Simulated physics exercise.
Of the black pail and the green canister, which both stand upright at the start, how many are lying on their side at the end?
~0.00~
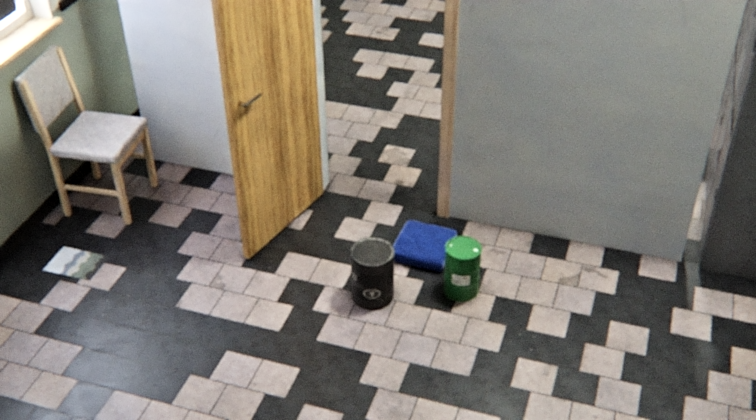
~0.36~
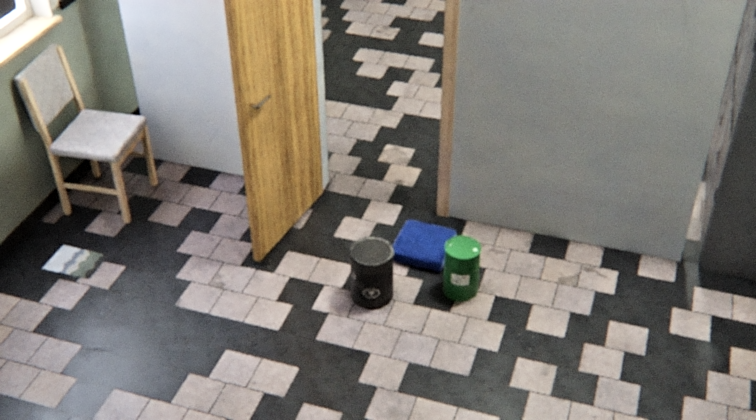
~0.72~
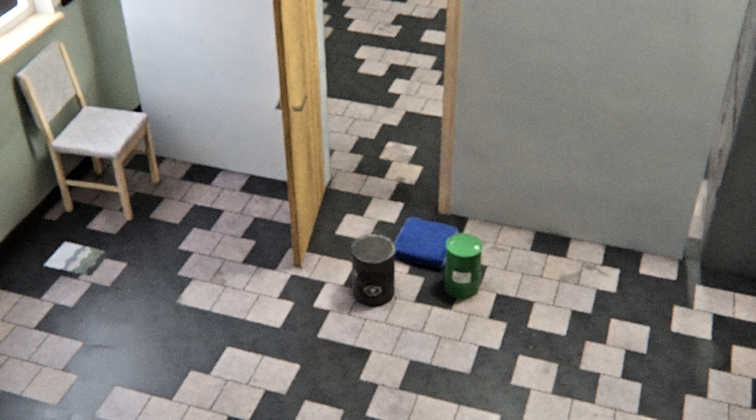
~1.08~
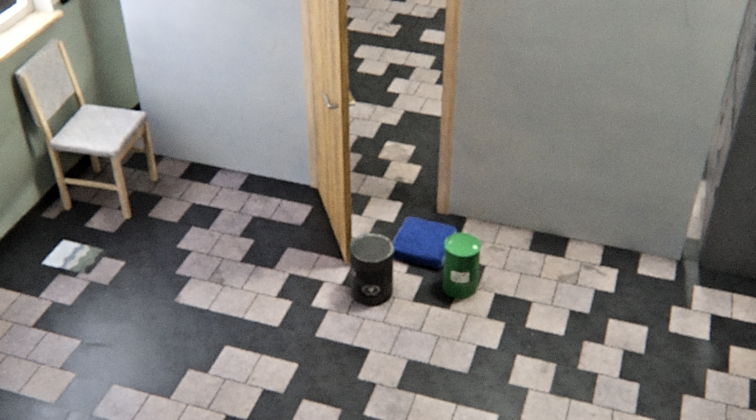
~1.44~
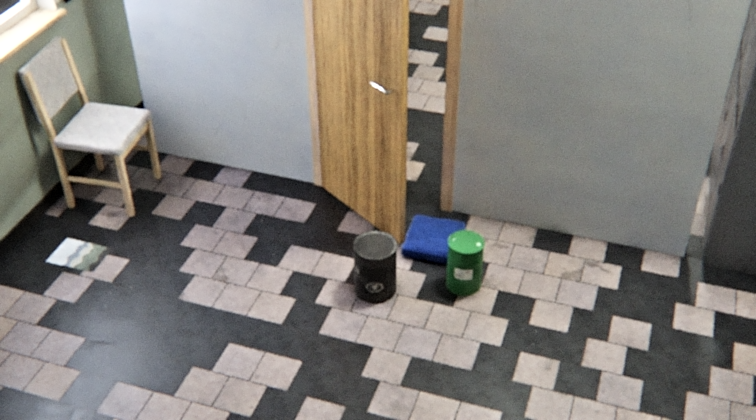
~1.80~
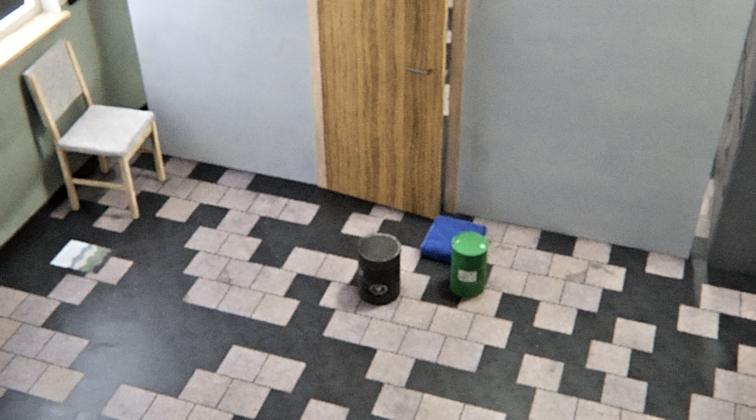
None of them are lying on their side, as the black pail and the green canister both remain upright.
In this clip, a wooden door swings toward its frame in a room with a patchy tiled floor, and a blue cushion shifts slightly to the right. The door ends slightly ajar, with the black pail and green canister still upright where they were.
